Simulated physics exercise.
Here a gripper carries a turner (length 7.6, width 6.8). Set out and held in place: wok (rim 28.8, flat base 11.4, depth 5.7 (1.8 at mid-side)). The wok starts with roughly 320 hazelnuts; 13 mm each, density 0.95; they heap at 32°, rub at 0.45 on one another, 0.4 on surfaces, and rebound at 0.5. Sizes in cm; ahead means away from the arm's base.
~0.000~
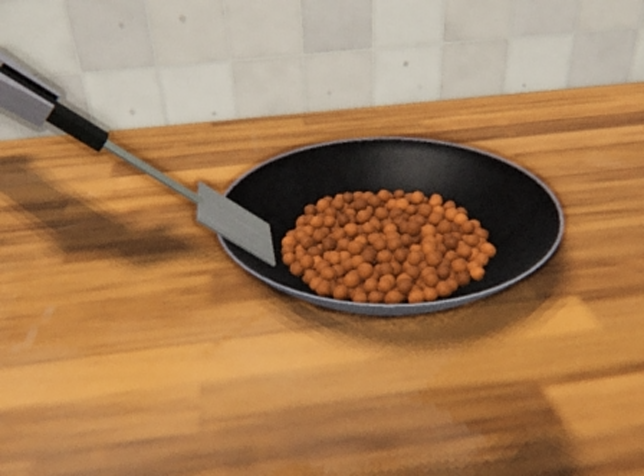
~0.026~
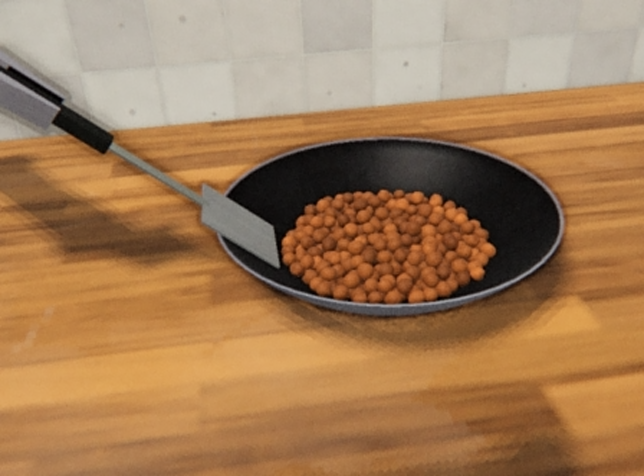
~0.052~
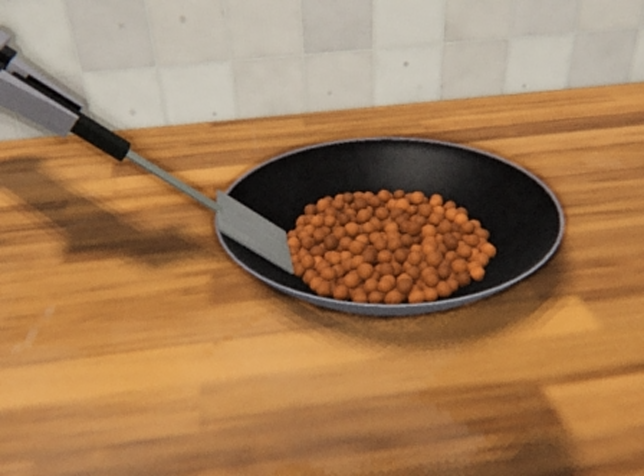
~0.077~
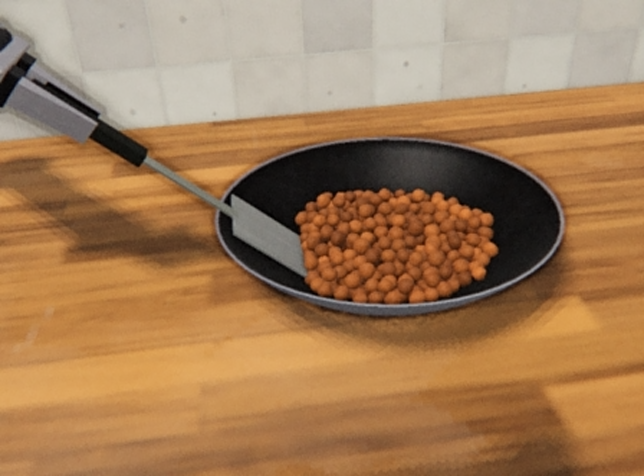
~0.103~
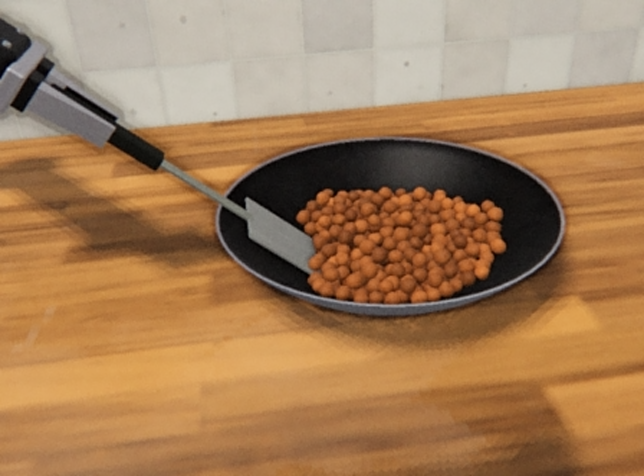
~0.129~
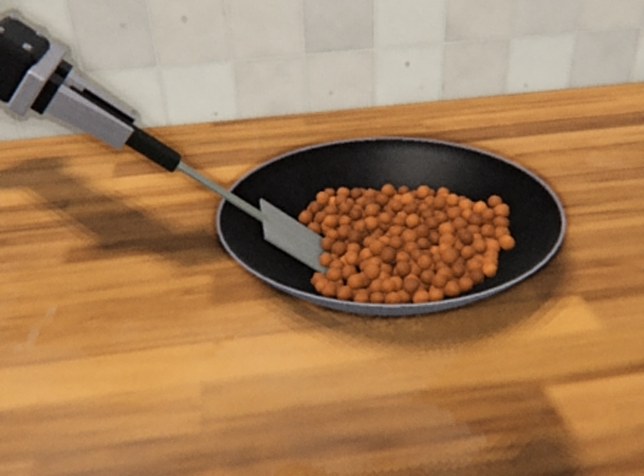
A robotic gripper pushes a turner rightward into the brown hazelnuts in a black wok.
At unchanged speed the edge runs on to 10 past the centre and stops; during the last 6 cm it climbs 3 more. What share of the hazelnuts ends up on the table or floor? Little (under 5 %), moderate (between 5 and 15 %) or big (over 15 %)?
A moderate share, between 5 and 15 %, ends on the table or floor.
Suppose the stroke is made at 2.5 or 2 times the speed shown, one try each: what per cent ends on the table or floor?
Some 30 and 30 per cent.
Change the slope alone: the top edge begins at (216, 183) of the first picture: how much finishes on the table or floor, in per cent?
Some 10 per cent.
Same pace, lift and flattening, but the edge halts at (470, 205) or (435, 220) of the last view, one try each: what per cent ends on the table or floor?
About 0 and 0 per cent.
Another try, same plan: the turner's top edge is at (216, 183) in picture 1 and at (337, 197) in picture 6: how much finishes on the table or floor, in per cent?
About 30 per cent.
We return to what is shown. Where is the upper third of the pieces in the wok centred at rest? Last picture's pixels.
Around (481, 222).
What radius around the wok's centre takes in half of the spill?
Roughly 24 cm.
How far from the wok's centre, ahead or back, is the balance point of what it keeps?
About 4.0 cm ahead.
After 0.25 s, sloping 42°, highest piece 5 above the table; 319 in the wok.
After 0.38 s, sloping 42°, highest piece 6 above the table; 319 in the wok.
After 0.64 s, sloping 42°, highest piece 7 above the table; 294 in the wok, 23 on the table or floor, 2 on the blade or in flight.
After 1.69 s, sloping 42°, highest piece 6 above the table; 294 in the wok, 25 on the table or floor.
In the end, 294 in the wok, 25 on the table or floor. That is 8 % on the table or floor.
